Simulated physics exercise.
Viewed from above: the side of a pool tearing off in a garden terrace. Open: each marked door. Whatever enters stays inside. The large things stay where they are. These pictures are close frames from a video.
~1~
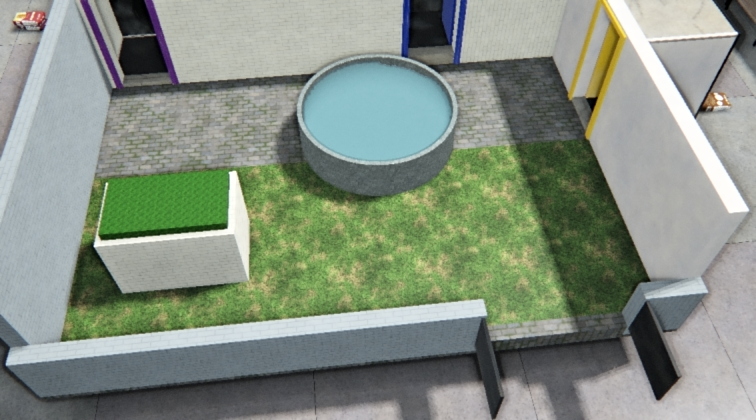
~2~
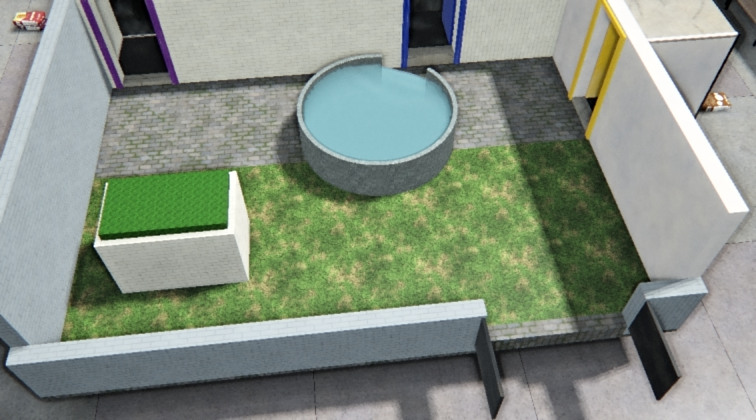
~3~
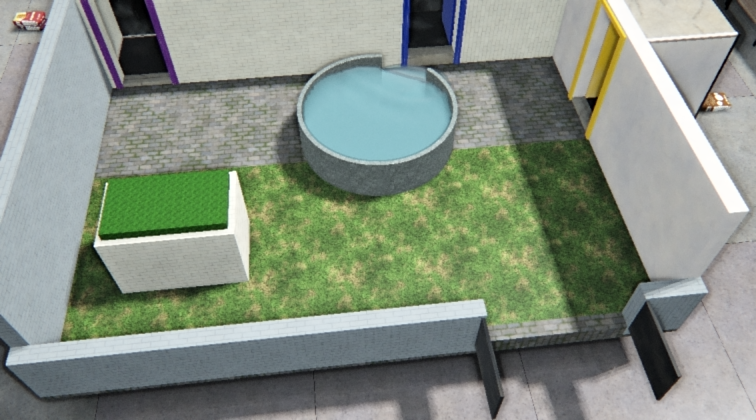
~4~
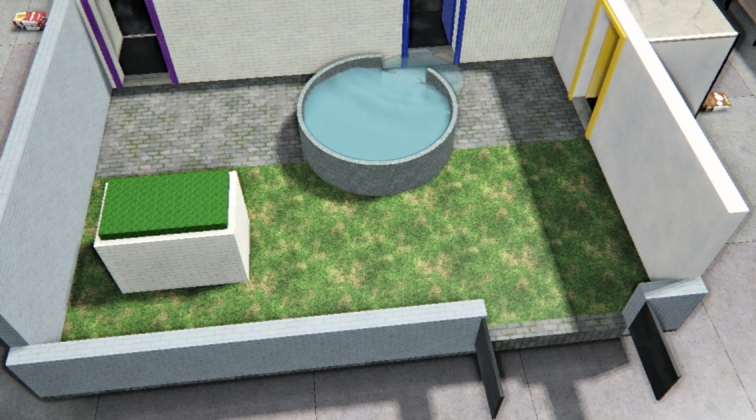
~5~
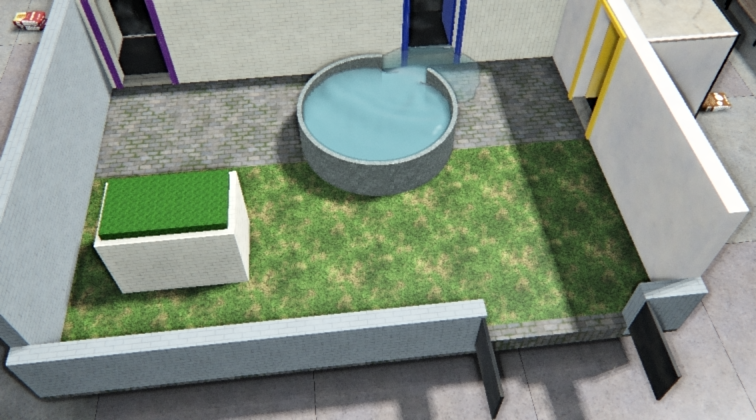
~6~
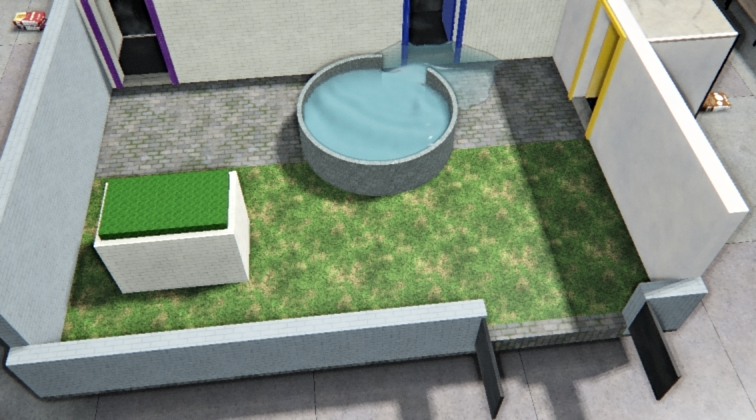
To begin with, still blue water fills a round gray pool in a walled garden terrace with grass and a planter. A section of the pool's far rim tears away near the blue-framed doorway, then water pours through the gap and spreads rightward across the paving as ripples cross the pool.
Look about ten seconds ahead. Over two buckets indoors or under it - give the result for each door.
My prediction: The purple door will let through no more than two buckets; the yellow door will let through over two buckets; the blue door will let through over two buckets.
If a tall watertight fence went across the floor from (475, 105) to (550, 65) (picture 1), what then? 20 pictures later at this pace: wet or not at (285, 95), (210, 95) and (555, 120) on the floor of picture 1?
Reading the points as listed, I get deluged, then deluged, then left untouched.
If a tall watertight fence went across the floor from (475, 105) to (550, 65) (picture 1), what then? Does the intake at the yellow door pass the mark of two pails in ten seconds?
Honestly, the yellow door door misses the limit.
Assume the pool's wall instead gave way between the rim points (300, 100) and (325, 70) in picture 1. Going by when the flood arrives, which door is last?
Last: The one in yellow.
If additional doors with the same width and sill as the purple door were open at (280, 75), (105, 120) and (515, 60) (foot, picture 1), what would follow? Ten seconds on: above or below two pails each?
As listed: Holds, lets less in, passes that mark.
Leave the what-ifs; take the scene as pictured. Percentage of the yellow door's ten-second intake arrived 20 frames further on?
Working it through, I arrive at 35 %.
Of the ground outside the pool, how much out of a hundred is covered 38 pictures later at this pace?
It comes to 65 per cent.
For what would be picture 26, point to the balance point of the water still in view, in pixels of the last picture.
Centre of the water: Near (409, 123).
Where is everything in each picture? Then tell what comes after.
Still water in the round pool at (377, 109), in the first picture.
The front is at a hidden place, out from the gap on the round pool's far side, in the second picture.
Water pours out on the round pool's far side and has run to (441, 75), in the third picture.
The front is at (454, 65), out from the gap on the round pool's far side, in the fourth picture.
The front is at (475, 62), out from the gap on the round pool's far side, in the fifth picture.
Water pours out on the round pool's far side and has run to (499, 60), in the sixth picture.
A moment on, water covers 15 % of the floor; the purple door not reached, the yellow door not reached, the blue door over two buckets in.
Next, water covers 25 % of the floor; the purple door not reached, the yellow door under two buckets in, the blue door far over two buckets in.
Then, water covers 45 % of the floor; the purple door wet at the sill, nothing in, the yellow door over two buckets in, the blue door far over two buckets in.
Later, water covers 65 % of the floor; the purple door wet at the sill, nothing in, the yellow door far over two buckets in, the blue door far over two buckets in.
In the end, water covers 90 % of the floor; the purple door under two buckets in, the yellow door far over two buckets in, the blue door far over two buckets in.
